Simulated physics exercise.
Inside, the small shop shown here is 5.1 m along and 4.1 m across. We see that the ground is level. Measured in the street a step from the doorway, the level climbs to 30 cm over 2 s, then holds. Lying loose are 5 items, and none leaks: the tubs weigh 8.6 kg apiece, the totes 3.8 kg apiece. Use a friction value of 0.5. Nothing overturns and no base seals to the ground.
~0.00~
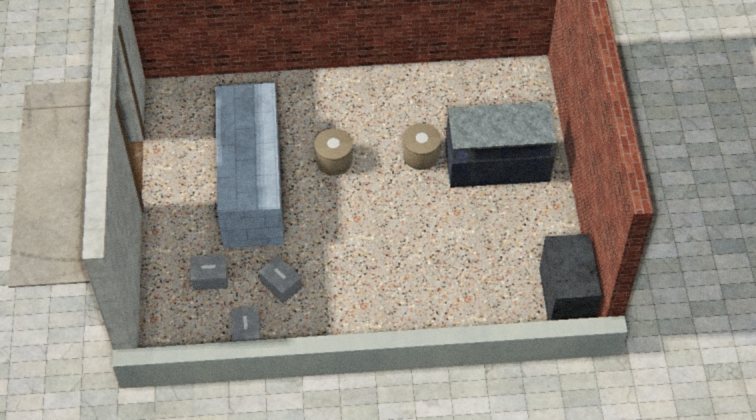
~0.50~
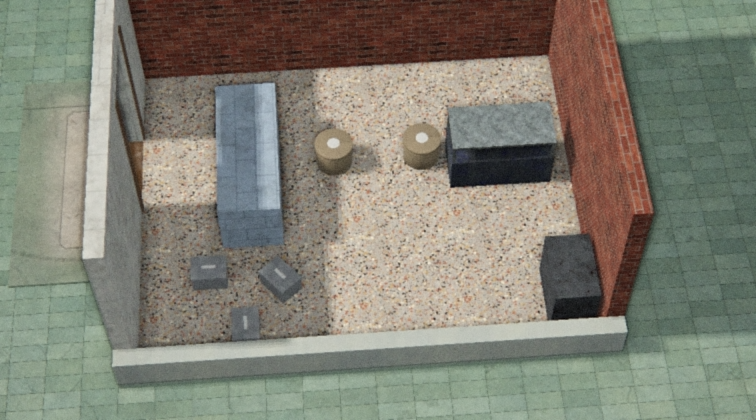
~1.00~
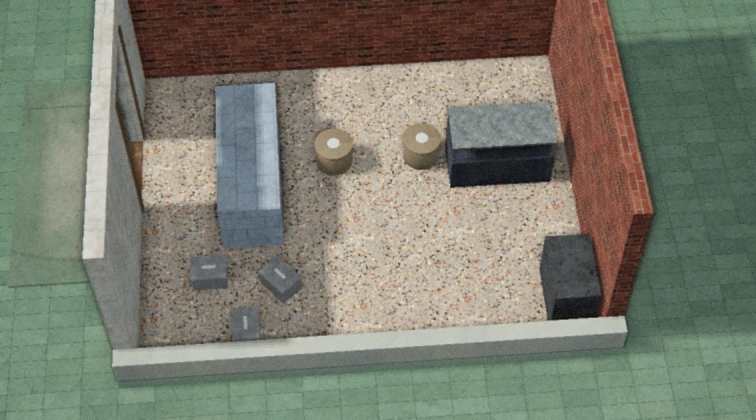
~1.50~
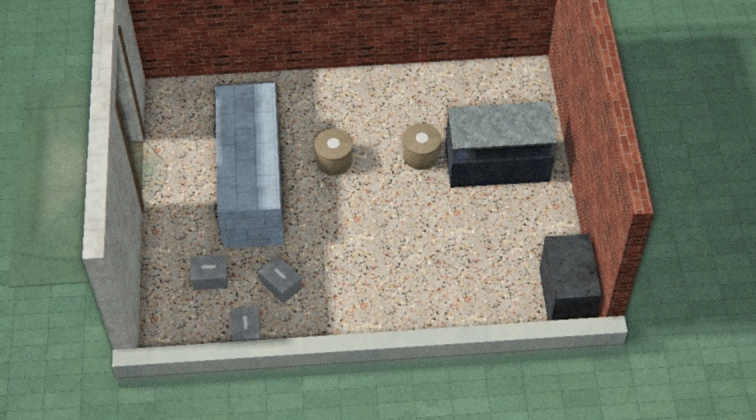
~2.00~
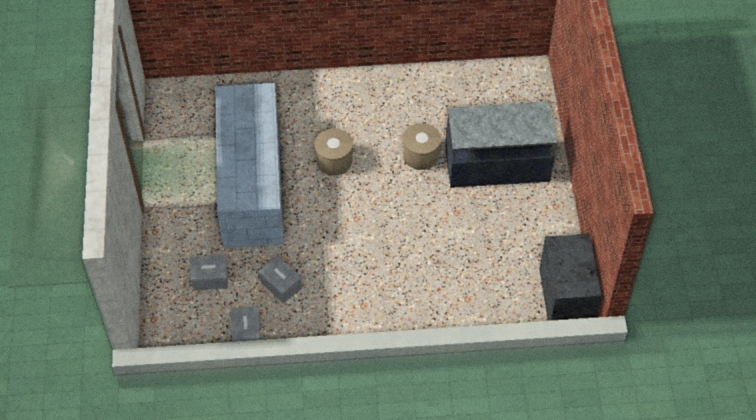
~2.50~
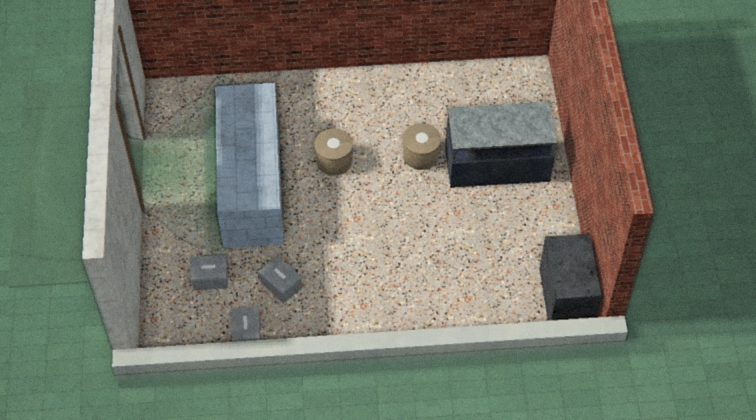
Around a small brick-walled shop, green water covers the paving, then seeps in at left.
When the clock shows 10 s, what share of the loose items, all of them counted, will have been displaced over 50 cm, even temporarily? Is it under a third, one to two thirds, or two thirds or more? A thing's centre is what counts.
It looks set to land in the middle band, a third to two thirds.
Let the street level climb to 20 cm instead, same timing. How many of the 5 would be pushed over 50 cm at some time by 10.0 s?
With that change, 2 of them.
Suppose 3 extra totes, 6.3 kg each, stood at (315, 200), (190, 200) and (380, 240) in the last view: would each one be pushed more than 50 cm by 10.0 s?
In the same order as the question: Not as far, farther, farther.
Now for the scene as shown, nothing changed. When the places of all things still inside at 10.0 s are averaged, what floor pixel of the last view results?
(407, 203).
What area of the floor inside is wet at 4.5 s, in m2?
Around 9.0 m2 of it.
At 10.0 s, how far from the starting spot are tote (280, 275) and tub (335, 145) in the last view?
Respectively 50 and 0 cm.
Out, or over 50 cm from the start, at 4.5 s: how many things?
By that time the total stands at 2.
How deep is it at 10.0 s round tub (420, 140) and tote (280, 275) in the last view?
I'd estimate 8 cm for the first and 3 cm for the second.
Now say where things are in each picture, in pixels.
The first picture shows a tub at (422, 138), on the bottom; a tub at (334, 144), on the bottom; water covers 0.0 m2; 0 of 5 have shifted.
The second picture shows a tub at (422, 138) rests on the ground; a tub at (334, 144), on the bottom; water covers 0.0 m2; 0 of 5 have shifted.
The third picture shows a tub at (422, 138) rests on the ground; a tub at (334, 144) rests on the ground; water covers 0.0 m2; 0 of 5 have shifted.
The fourth picture shows a tub at (422, 138), on the bottom; a tub at (334, 144), on the bottom; water covers 0.1 m2; 0 of 5 have shifted.
The fifth picture shows a tub at (422, 138) rests on the ground; a tub at (334, 144) rests on the ground; water covers 0.9 m2; 0 of 5 have shifted.
The sixth picture shows a tub at (422, 138) rests on the ground; a tub at (334, 144), on the bottom; water covers 1.9 m2; 0 of 5 have shifted.
After 3.5 s 1 of 5 are over 50 cm from their spots; 0 afloat.
After 4.5 s 2 of 5 are over 50 cm from their spots; 1 afloat.
After 7.0 s 2 of 5 are over 50 cm from their spots; 2 afloat.
After 10.0 s 2 of 5 are over 50 cm from their spots, and 2 have been at some point; 3 afloat.
